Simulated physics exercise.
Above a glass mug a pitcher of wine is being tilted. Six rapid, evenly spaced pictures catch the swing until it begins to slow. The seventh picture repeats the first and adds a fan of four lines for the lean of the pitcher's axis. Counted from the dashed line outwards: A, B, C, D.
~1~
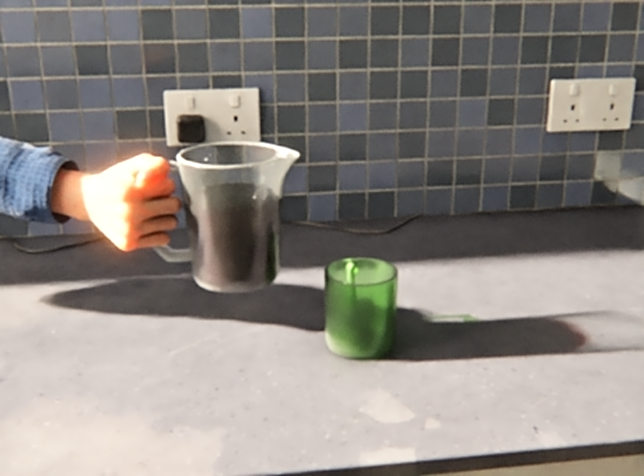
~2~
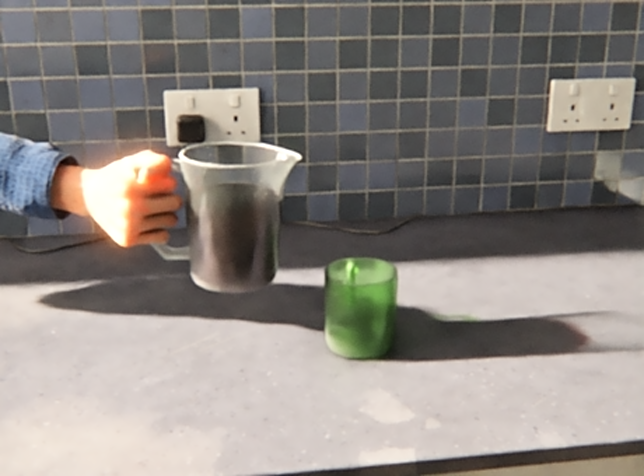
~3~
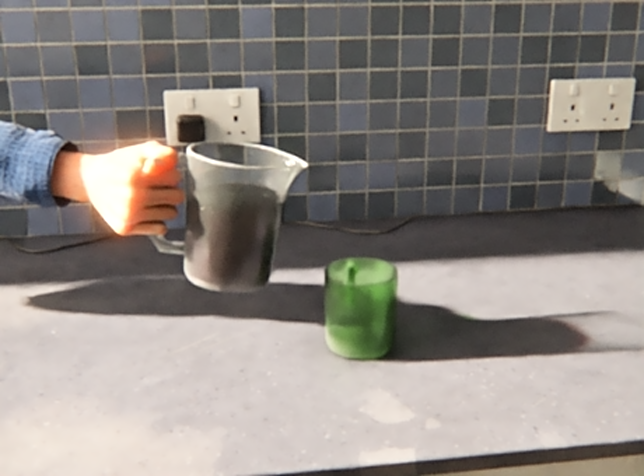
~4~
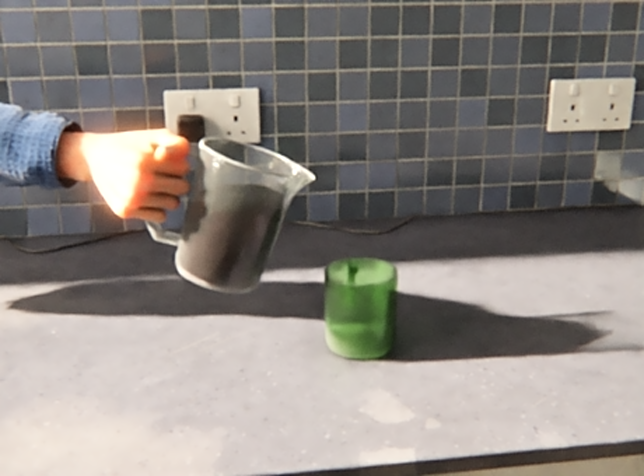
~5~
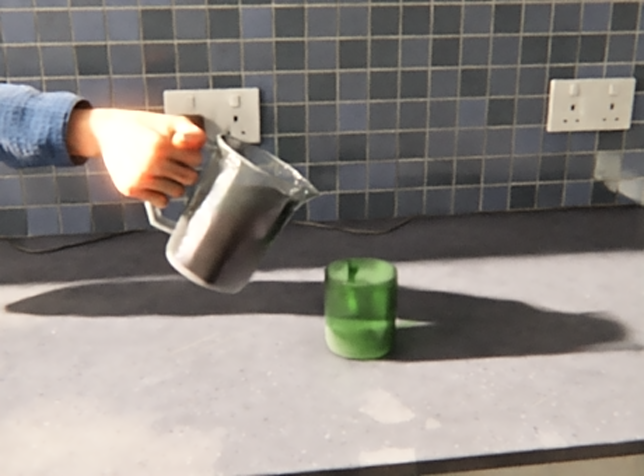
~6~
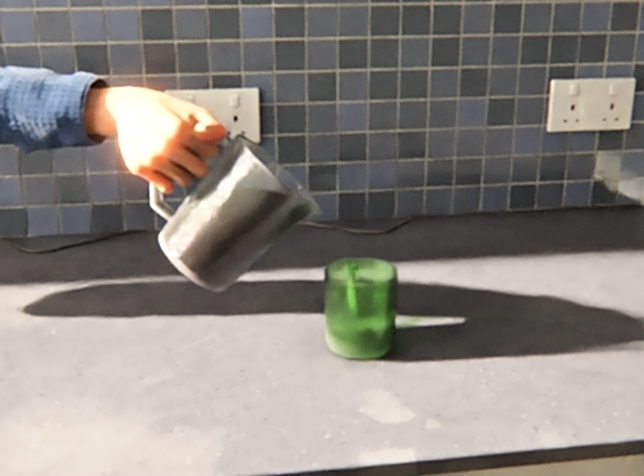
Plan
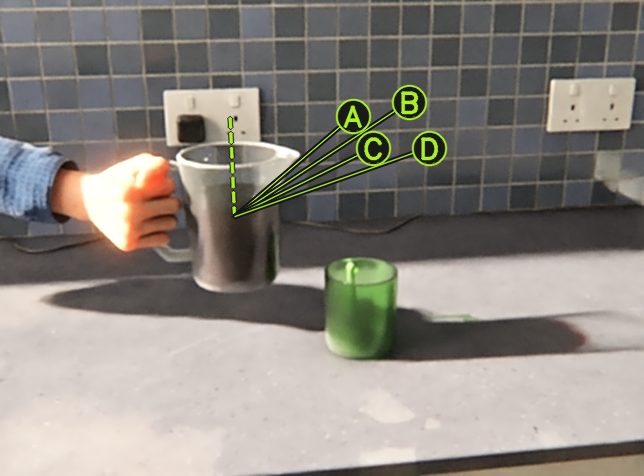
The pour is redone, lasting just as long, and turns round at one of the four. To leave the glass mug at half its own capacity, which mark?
C is best.
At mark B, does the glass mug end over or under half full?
Under half.
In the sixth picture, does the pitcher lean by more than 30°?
Yes.
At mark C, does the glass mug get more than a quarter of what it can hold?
Yes, clearly.
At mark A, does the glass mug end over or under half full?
Under half.
On the marked copy, A at (340, 126); B at (394, 111); C at (358, 155); D at (412, 153).
If A is chosen, the glass mug ends with about 18 % of what it can hold.
If B is chosen, the glass mug ends with about 33 % of what it can hold.
If C is chosen, the glass mug ends with about 52 % of what it can hold.
If D is chosen, the glass mug ends with about 73 % of what it can hold.
